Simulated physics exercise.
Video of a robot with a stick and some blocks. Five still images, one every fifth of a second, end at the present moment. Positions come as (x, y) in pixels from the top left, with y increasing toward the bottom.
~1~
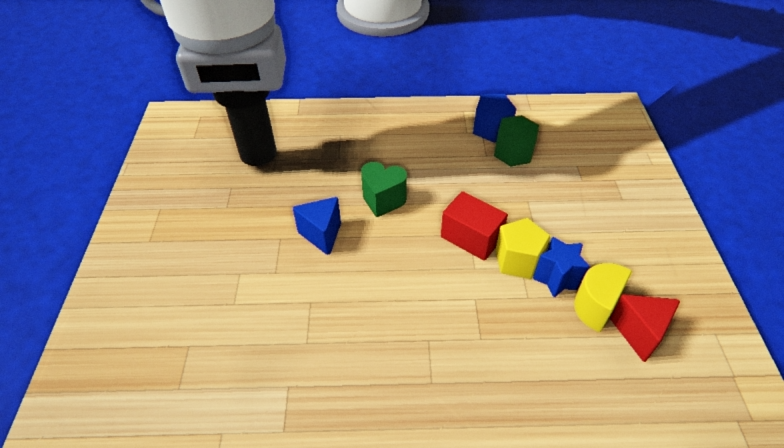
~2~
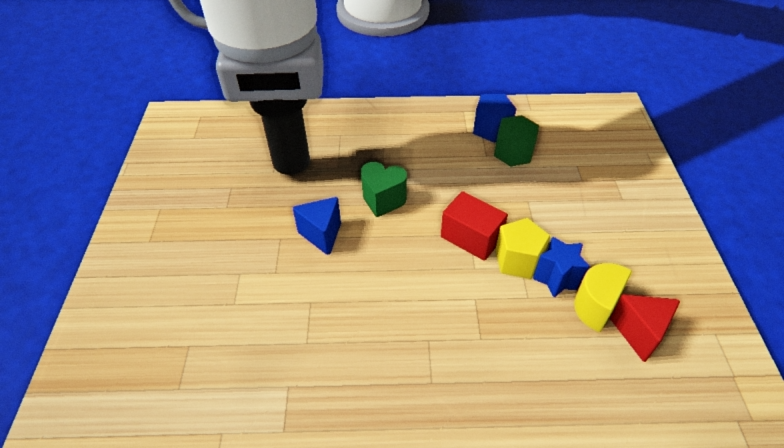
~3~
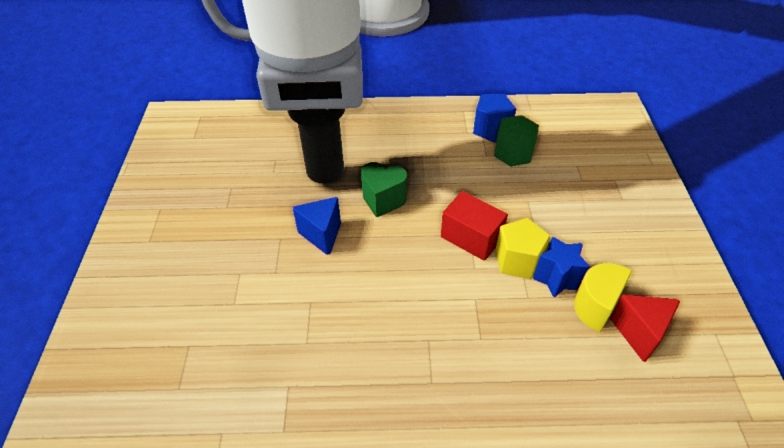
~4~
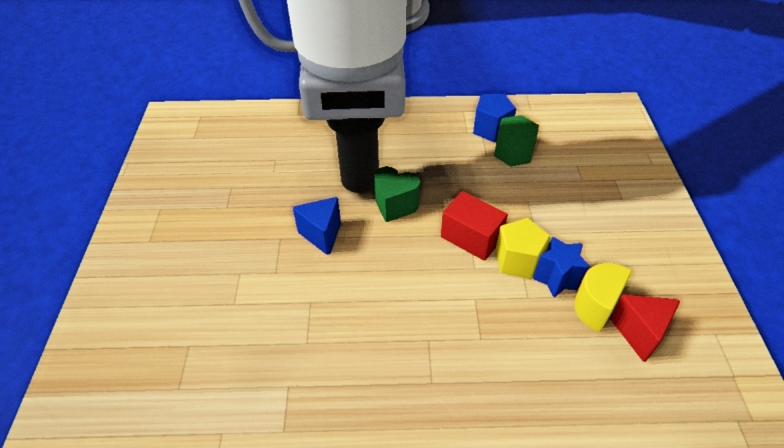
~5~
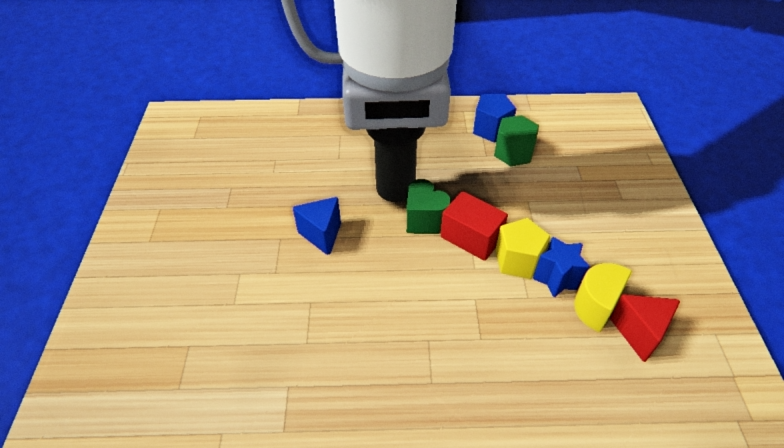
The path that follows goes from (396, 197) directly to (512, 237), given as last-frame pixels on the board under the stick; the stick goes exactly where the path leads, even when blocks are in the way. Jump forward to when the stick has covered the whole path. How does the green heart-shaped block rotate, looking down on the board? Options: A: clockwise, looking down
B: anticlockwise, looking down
Option A.
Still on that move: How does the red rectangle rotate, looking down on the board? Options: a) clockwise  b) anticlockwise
b - anticlockwise.
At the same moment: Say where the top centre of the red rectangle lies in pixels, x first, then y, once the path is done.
Its top centre is at about (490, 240).
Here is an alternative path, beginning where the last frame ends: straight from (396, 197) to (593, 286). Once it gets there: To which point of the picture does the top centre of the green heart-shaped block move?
I think it will end close to (436, 226).
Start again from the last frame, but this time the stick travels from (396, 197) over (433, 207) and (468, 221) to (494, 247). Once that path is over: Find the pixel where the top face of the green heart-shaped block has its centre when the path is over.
At (439, 217).
The first path, step by step. One third of the way, stick at (436, 201); green heart-shaped block at (436, 214), turned 85° clockwise; red rectangle at (486, 230), turned 45° anticlockwise; yellow pentagon at (539, 239); blue star block at (580, 256).
Two thirds of the way, stick at (475, 214); green heart-shaped block at (436, 218), turned 100° clockwise; red rectangle at (485, 235), turned 55° anticlockwise; yellow pentagon at (540, 239); blue star block at (581, 256).
At the end, stick at (514, 228); green heart-shaped block at (436, 218), turned 100° clockwise; red rectangle at (489, 242), turned 30° anticlockwise; yellow pentagon at (544, 242); blue star block at (586, 258).
